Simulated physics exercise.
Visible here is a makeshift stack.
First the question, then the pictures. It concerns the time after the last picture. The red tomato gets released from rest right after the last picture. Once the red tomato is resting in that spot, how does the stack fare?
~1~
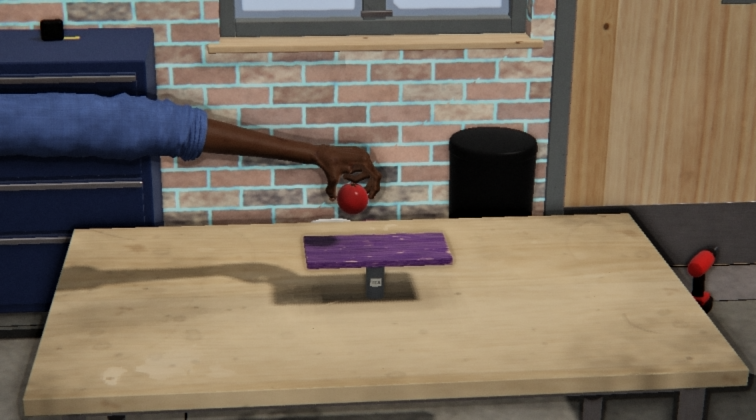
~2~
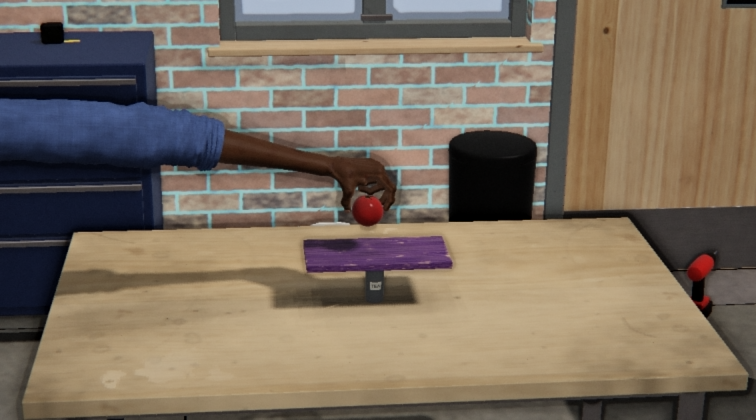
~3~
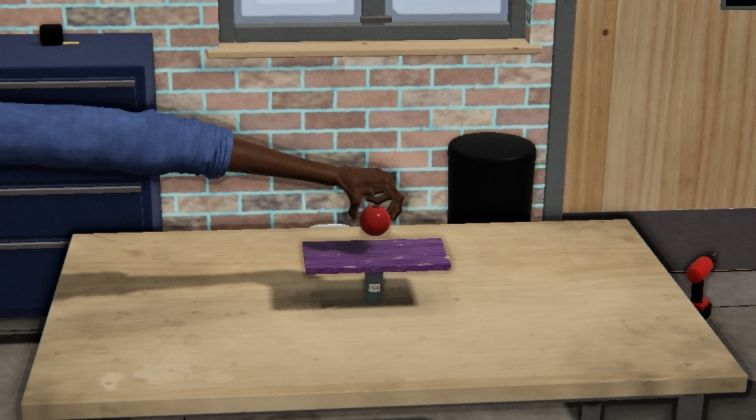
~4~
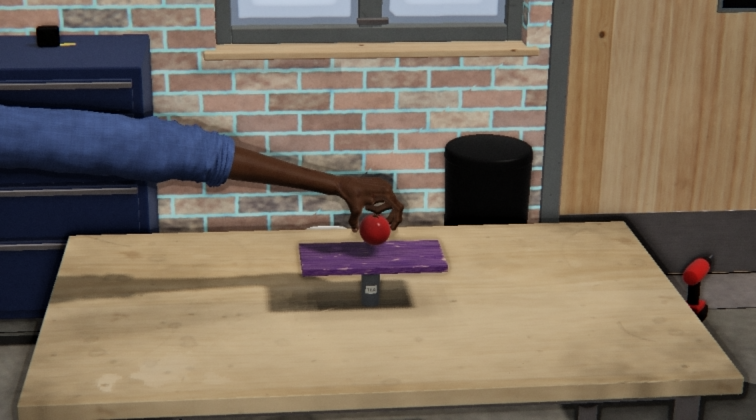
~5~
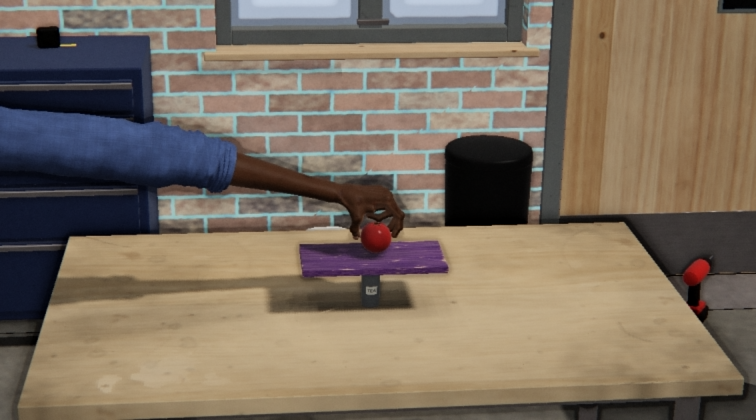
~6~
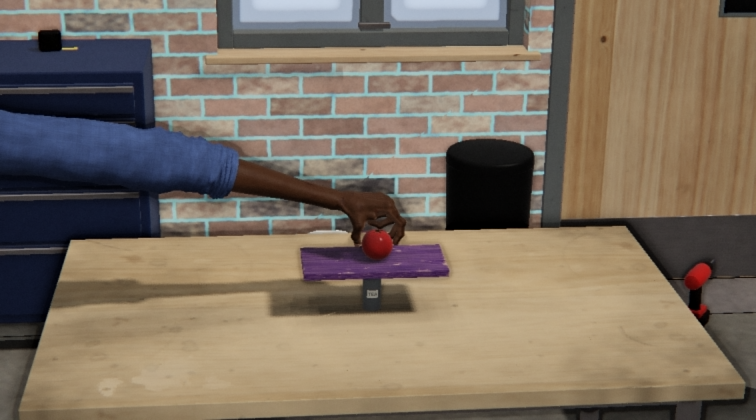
Frankly, it's a success, that one.
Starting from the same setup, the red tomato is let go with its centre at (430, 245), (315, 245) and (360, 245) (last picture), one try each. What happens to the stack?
Try one: Collapse; try two: Collapse; try three: Stable.
Then, 0.20 s after the last picture, nothing has stirred.
Then, 0.50 s after the last picture, red tomato resting near (377, 245).
At rest, all 3 in place. Seen from the same camera at the end, red tomato near (377, 245). The stack keeps its balance.
